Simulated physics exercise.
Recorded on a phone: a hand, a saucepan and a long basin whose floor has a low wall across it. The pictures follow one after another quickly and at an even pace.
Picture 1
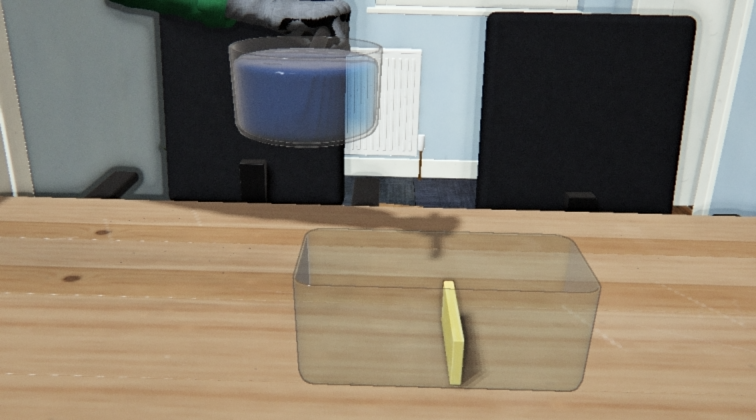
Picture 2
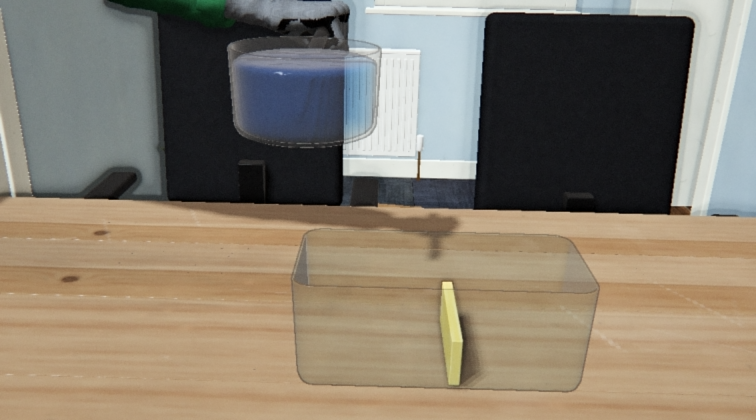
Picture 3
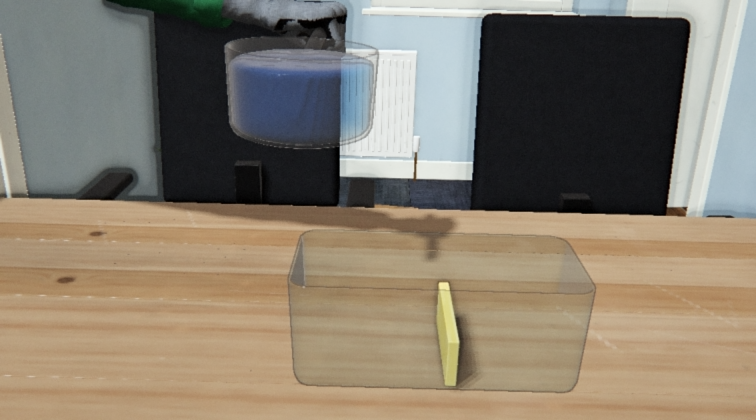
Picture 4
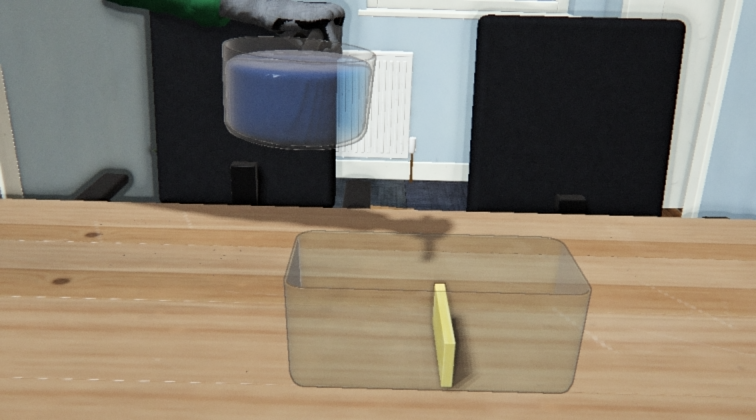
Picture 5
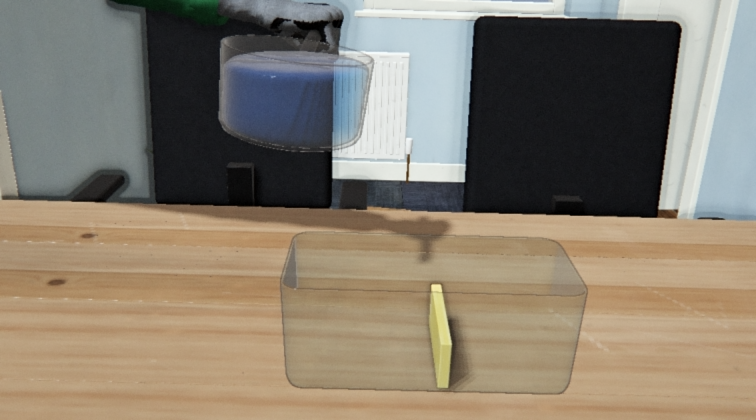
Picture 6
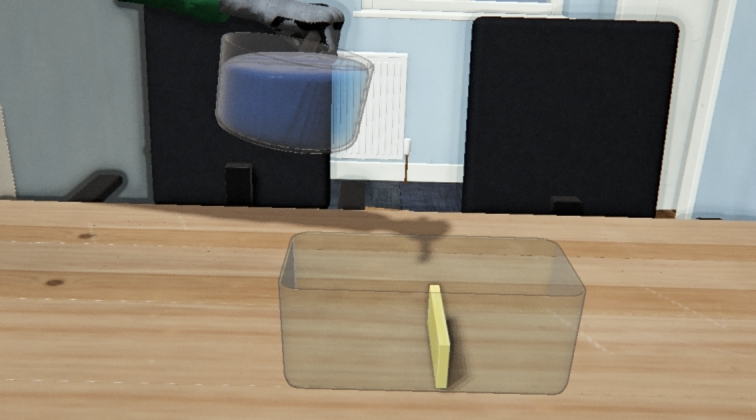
In the video, a gloved hand holds a clear saucepan of blue liquid above a wooden table and gradually tilts it slightly to the right, while a transparent long basin with a low yellow wall across its floor sits below.
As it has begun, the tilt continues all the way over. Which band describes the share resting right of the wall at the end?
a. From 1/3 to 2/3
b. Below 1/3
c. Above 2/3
a, from 1/3 to 2/3.
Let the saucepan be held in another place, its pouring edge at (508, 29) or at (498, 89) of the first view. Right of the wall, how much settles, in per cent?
The first start gives some 70 %, the second some 80 %.
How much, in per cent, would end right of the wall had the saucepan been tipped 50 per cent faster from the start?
Roughly 40 per cent ends up there.
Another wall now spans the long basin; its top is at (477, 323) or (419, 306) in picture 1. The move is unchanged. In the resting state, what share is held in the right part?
The first placement gives around 25 percent, the second 80 percent.
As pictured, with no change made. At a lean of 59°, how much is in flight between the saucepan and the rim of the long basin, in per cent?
Airborne fraction: Approx. 25 %.
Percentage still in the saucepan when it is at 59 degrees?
Close to 65 parts in a hundred remain.
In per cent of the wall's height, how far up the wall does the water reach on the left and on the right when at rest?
40 per cent for the left part, 60 for the right.
A moment on, the saucepan is tipped part way and 66 per cent is still to pour, 3 is left of the wall and 3 right of it.
Next, the saucepan is tipped on its side and 18 per cent is still to pour, 17 is left of the wall and 47 right of it.
Then the saucepan is tipped on its side and 3 per cent is still to pour, 41 is left of the wall and 51 right of it.
Later the saucepan is tipped on its side and 0 per cent is still to pour, 46 is left of the wall and 52 right of it.
Finally, 47 per cent lies left of the wall, 52 right of it and 1 outside.
